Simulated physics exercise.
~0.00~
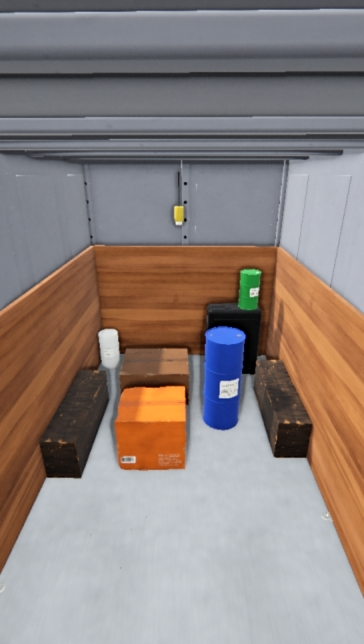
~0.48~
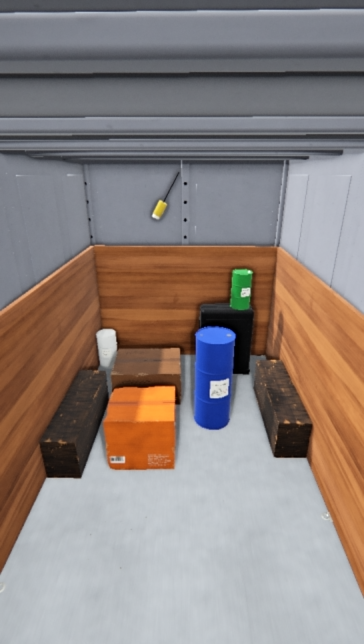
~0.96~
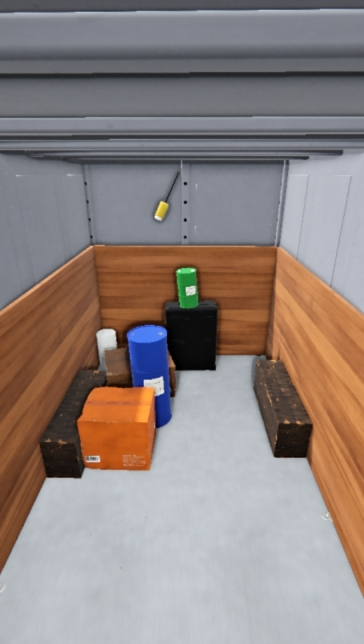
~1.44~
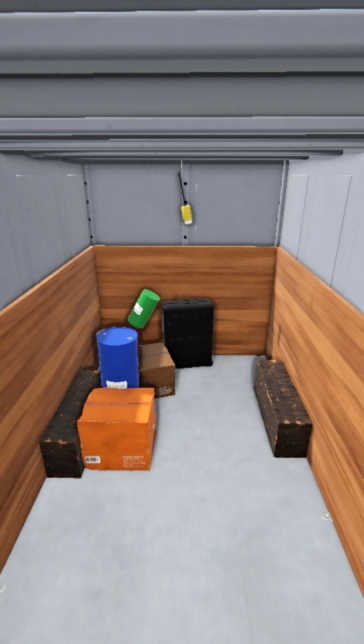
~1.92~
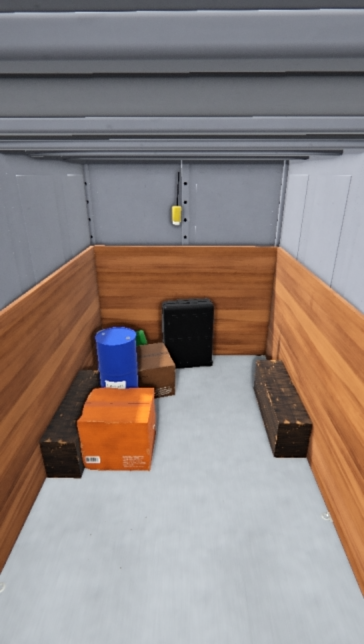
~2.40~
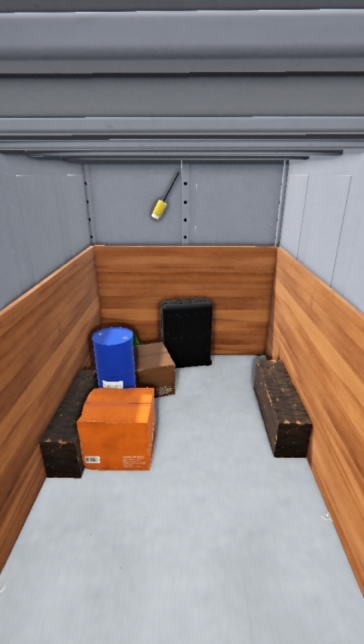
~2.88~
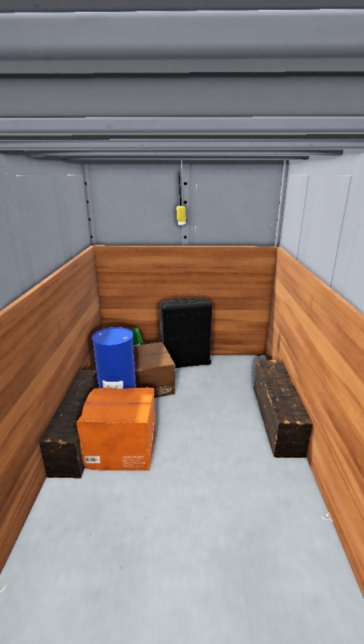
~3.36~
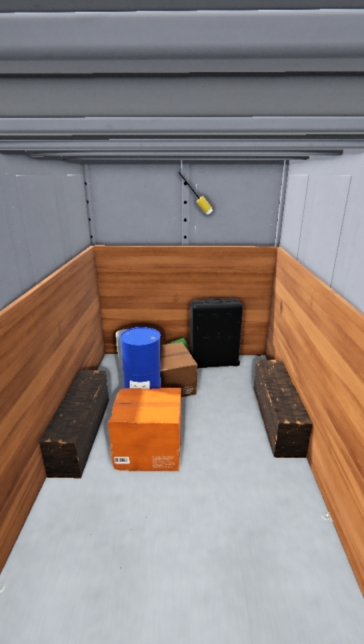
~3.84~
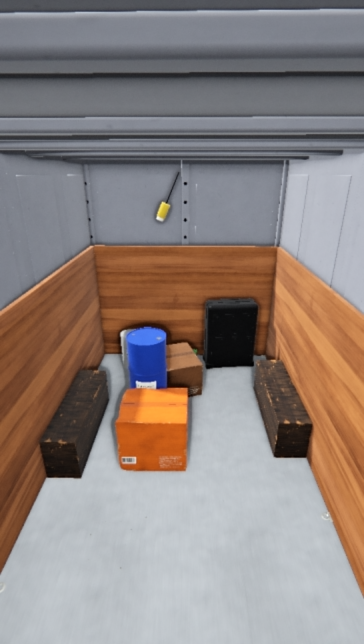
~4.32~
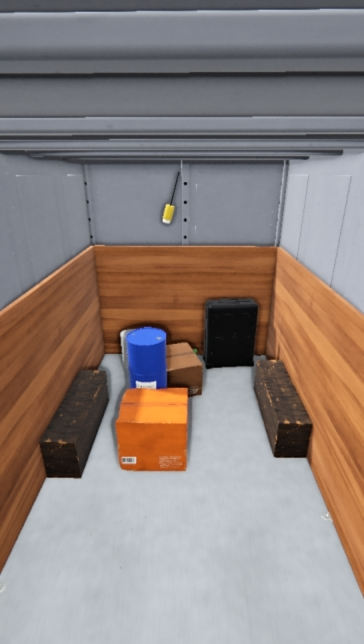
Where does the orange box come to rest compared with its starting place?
It ends up just about where it began. It slides over to the left along with the other cargo, then comes back to the right and settles close to its original spot.
